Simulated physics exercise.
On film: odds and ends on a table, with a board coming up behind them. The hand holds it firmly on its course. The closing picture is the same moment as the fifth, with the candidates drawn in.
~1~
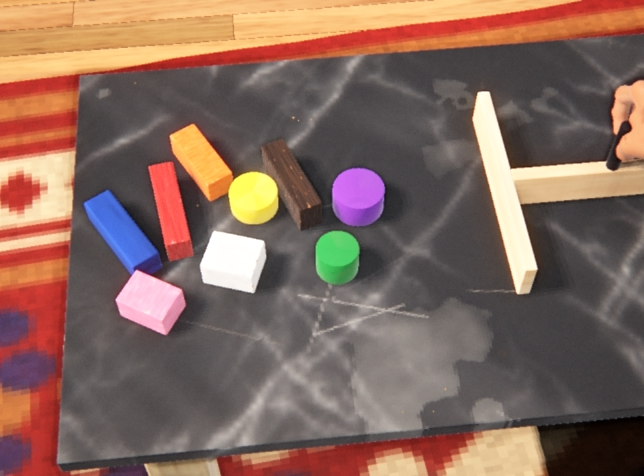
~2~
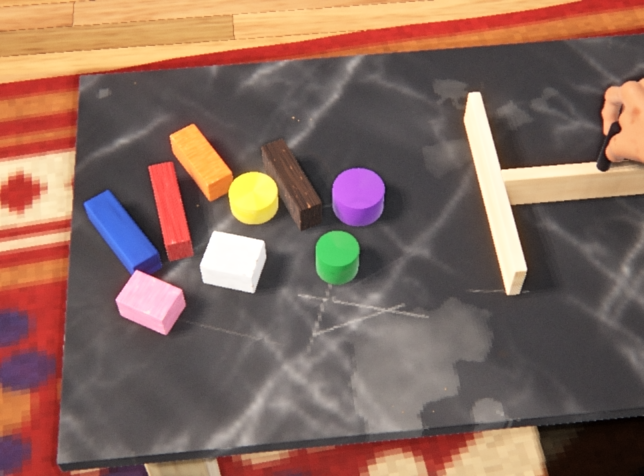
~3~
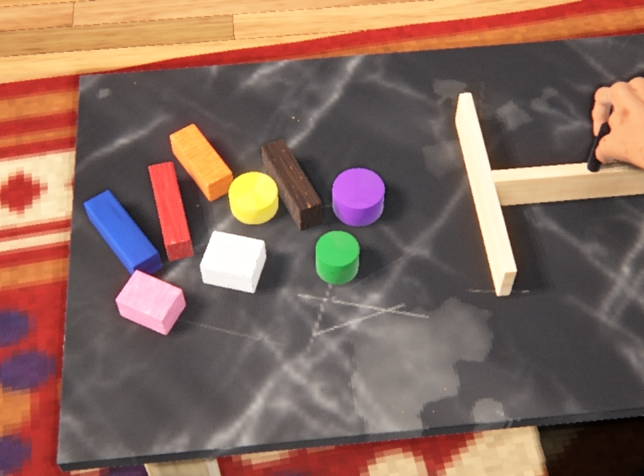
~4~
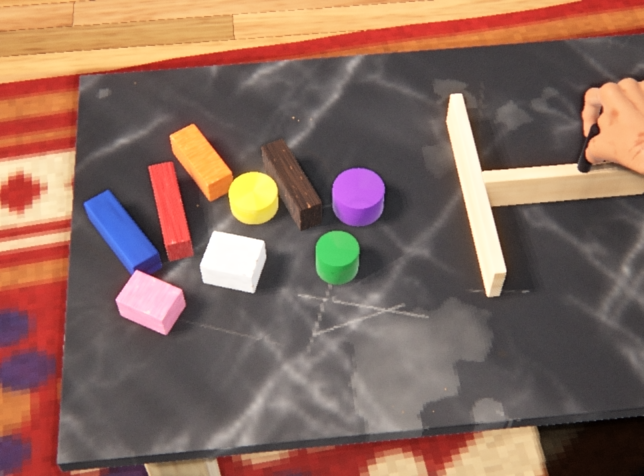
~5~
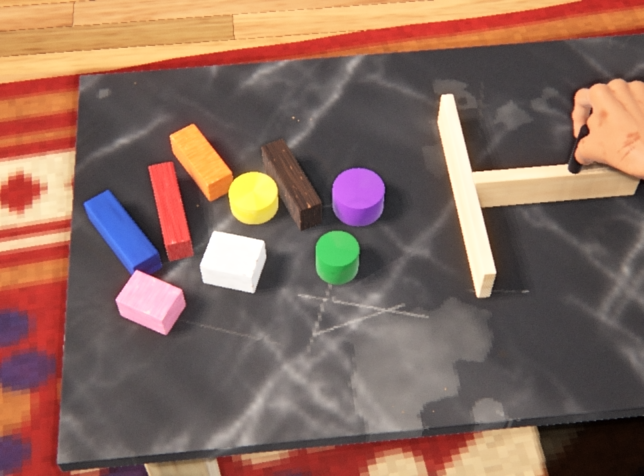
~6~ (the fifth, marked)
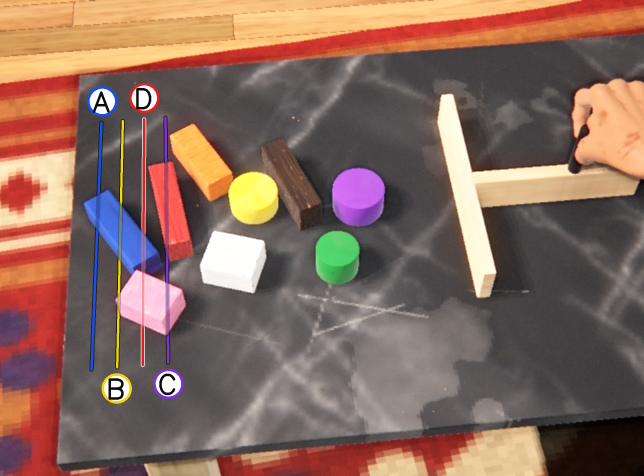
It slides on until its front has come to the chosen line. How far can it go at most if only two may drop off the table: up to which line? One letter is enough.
As far as mark D.
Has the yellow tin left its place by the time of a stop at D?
Yes.
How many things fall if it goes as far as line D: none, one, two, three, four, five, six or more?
In all, two.
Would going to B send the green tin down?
No.
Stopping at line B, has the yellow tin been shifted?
Yes.
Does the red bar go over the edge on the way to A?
Yes.
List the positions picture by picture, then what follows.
The first frame shows purple tin (359, 197); orange bar (202, 162); board (506, 175).
The second frame shows board (497, 176); yellow tin (254, 199).
The third frame shows board (486, 176); black bar (292, 185).
The fourth frame shows board (477, 177); red bar (171, 210).
The fifth frame shows board (467, 178); purple tin (359, 197); orange bar (202, 162); blue stick (123, 235).
On the marked copy, A at (97, 235); B at (120, 233); C at (167, 229); D at (144, 231).
Taking D. A third of the way, board (352, 187); green tin (332, 259); yellow tin (244, 200).
Two thirds of the way, board (234, 197); blue stick (106, 235); red bar (125, 204).
When it is over, board (143, 205); blue stick over the edge; red bar over the edge; two fallen.
As for the rest, A drops five; B drops three; C is within the limit but short.
